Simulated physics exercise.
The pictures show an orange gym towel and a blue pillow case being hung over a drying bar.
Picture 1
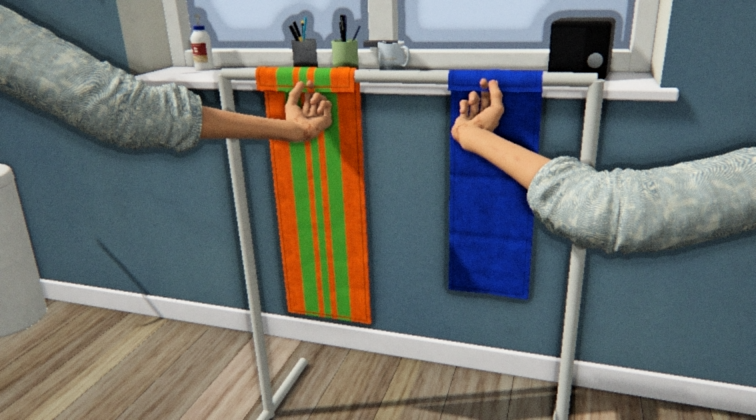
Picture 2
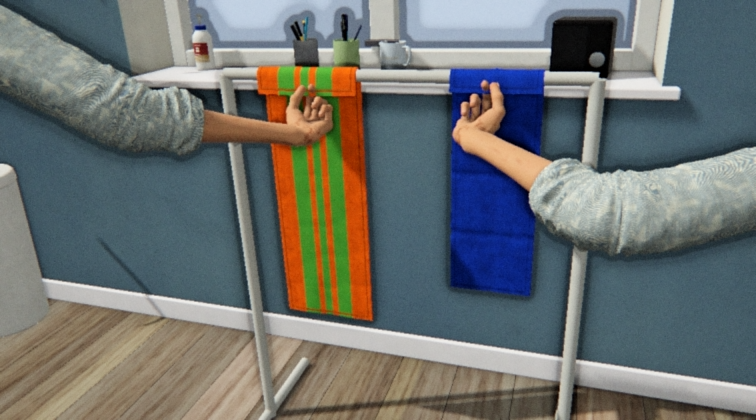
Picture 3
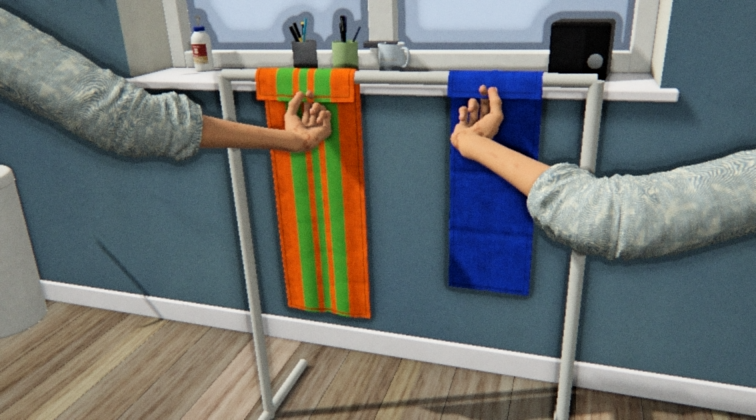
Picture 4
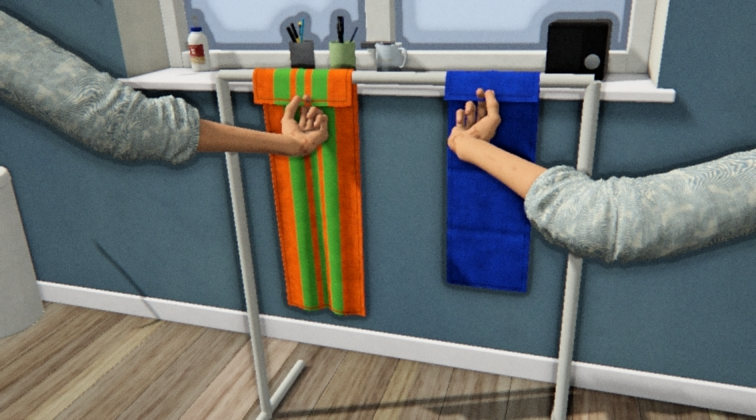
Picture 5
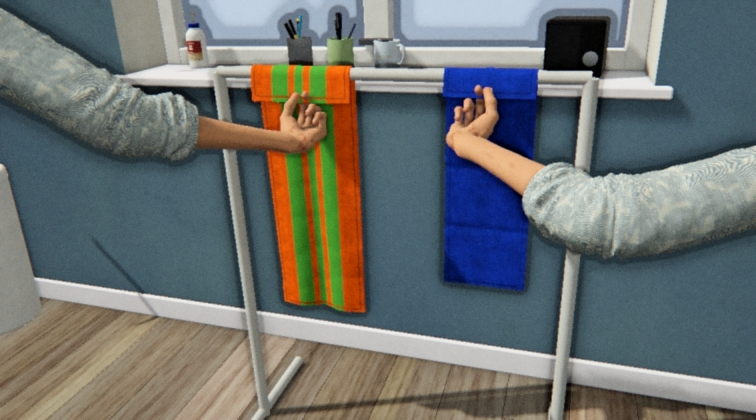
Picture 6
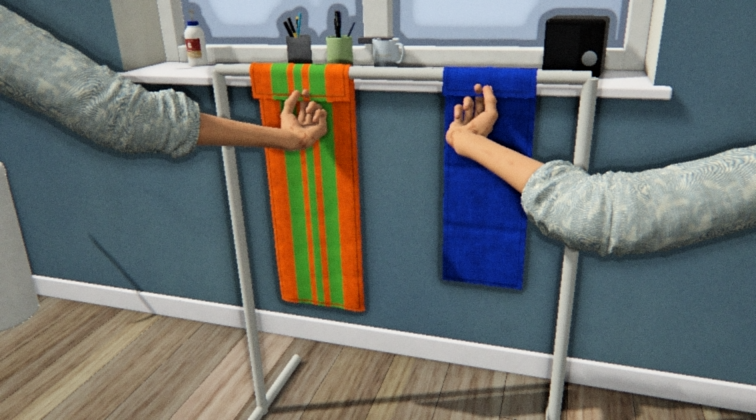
A room with a blue-grey wall, wooden floor and window is seen from in front of a pale drying rack, the view shifting very slightly. An orange towel with green stripes hangs over the bar at left and a plain blue cloth at right, their front flaps far shorter than their backs. Two camouflage-sleeved arms hold curled hands before them, barely moving, as the short flaps lower slightly, then rise a touch.
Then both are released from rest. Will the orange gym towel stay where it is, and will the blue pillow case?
Orange gym towel: Down; blue pillow case: Down.
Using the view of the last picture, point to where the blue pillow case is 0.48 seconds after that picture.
(477, 390), give or take a little.
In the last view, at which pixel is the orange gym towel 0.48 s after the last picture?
Centre at approx. (328, 366).
Then, 0.28 s later than the last view, gym towel clear of the rail and dropping near (316, 231); pillow case clear of the rail and dropping near (484, 230).
Then, 0.48 s later than the last view, gym towel clear of the rail and dropping near (328, 366); pillow case clear of the rail and dropping near (477, 390).
Then, 0.70 s later than the last view, gym towel in a heap on the floor; pillow case in a heap on the floor.
Finally, gym towel in a heap on the floor; pillow case in a heap on the floor. The orange gym towel slips to the floor and the blue pillow case is pulled off by its long side.
